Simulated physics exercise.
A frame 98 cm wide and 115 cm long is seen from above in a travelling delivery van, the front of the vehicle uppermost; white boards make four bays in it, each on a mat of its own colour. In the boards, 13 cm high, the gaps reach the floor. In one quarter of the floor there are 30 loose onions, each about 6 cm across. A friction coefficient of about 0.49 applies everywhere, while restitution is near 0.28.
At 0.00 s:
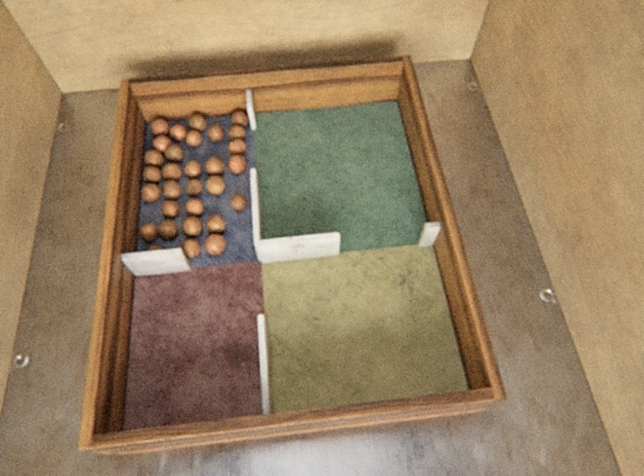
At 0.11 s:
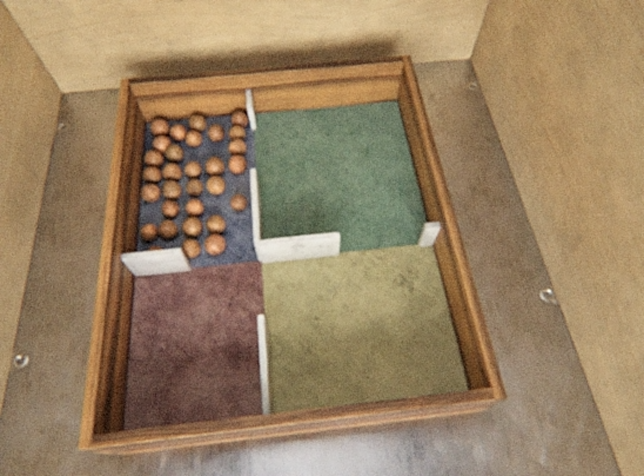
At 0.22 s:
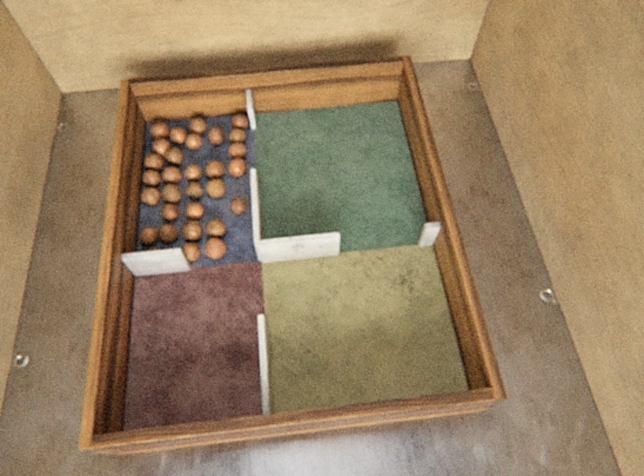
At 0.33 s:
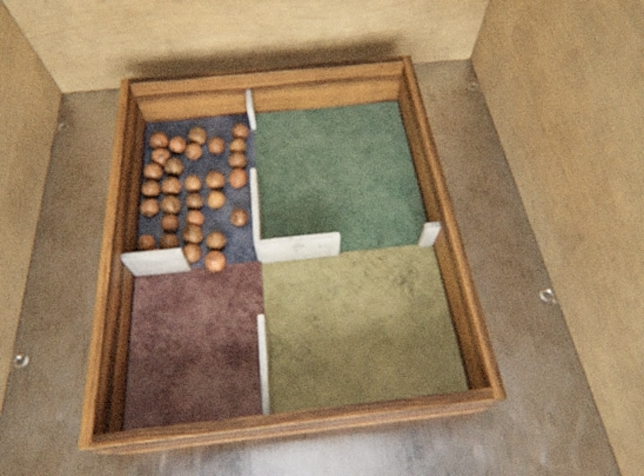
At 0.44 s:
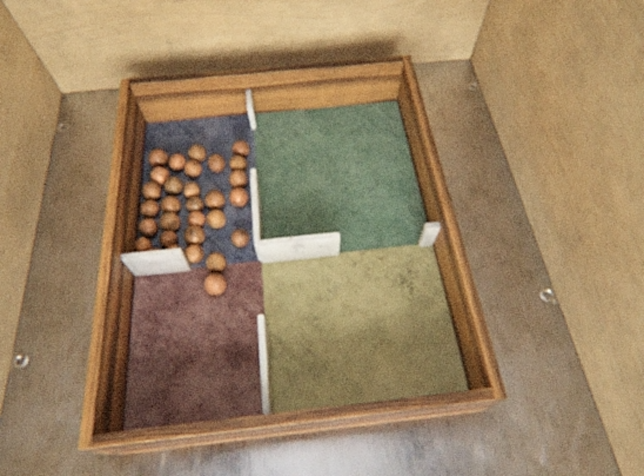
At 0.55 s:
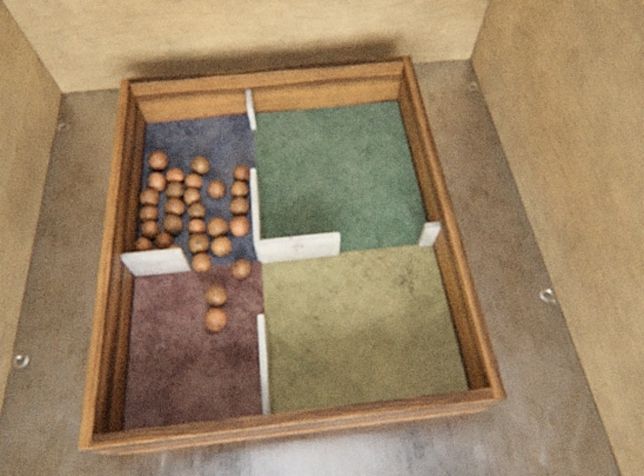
A wooden frame holds small brown balls that slide down the blue mat, a few reaching the red.
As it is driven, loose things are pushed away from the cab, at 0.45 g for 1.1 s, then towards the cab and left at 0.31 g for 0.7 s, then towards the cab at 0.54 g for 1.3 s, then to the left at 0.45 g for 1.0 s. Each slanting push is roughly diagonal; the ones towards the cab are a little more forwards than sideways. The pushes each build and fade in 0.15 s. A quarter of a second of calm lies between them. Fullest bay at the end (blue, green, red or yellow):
Blue bay.
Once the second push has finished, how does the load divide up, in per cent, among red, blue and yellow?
Red 50, blue 50, yellow 0 %.
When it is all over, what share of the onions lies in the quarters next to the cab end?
Near enough 70 per cent, I'd say.
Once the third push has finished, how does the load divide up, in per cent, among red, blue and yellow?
Red 30, blue 60, yellow 0 %.
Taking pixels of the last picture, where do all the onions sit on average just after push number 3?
The average place is at about (196, 171).
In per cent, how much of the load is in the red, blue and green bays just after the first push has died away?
Red at 60, blue at 40, green at 0 in a hundred.
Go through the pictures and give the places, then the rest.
Middle of the blue mat (199, 186); middle of the green mat (337, 172); middle of the red mat (197, 345); middle of the yellow mat (361, 327); 30 in the blue bay; the onion farthest behind, in the direction of the first push, is at (240, 120), in the first picture.
In the second picture, 30 in the blue bay; the onion farthest behind, in the direction of the first push, is at (240, 120).
In the third picture, 30 in the blue bay; the onion farthest behind, in the direction of the first push, is at (240, 123).
In the fourth picture, 1 in the red bay and 29 in the blue bay; the onion farthest behind, in the direction of the first push, is at (240, 132).
In the fifth picture, 2 in the red bay and 28 in the blue bay; the onion farthest behind, in the direction of the first push, is at (241, 149).
In the sixth picture, 3 in the red bay and 27 in the blue bay; the onion farthest behind, in the direction of the first push, is at (158, 161).
After push 1 (1.34 s), 17 in the red bay, 12 in the blue bay and 1 in the yellow bay.
After push 2 (2.29 s), 15 in the red bay and 15 in the blue bay.
After push 3 (3.84 s), 8 in the red bay, 19 in the blue bay and 3 in the green bay.
After push 4 (5.09 s), 8 in the red bay, 21 in the blue bay and 1 in the green bay.
When it is over (at 5.44 s), 8 in the red bay, 21 in the blue bay and 1 in the green bay.
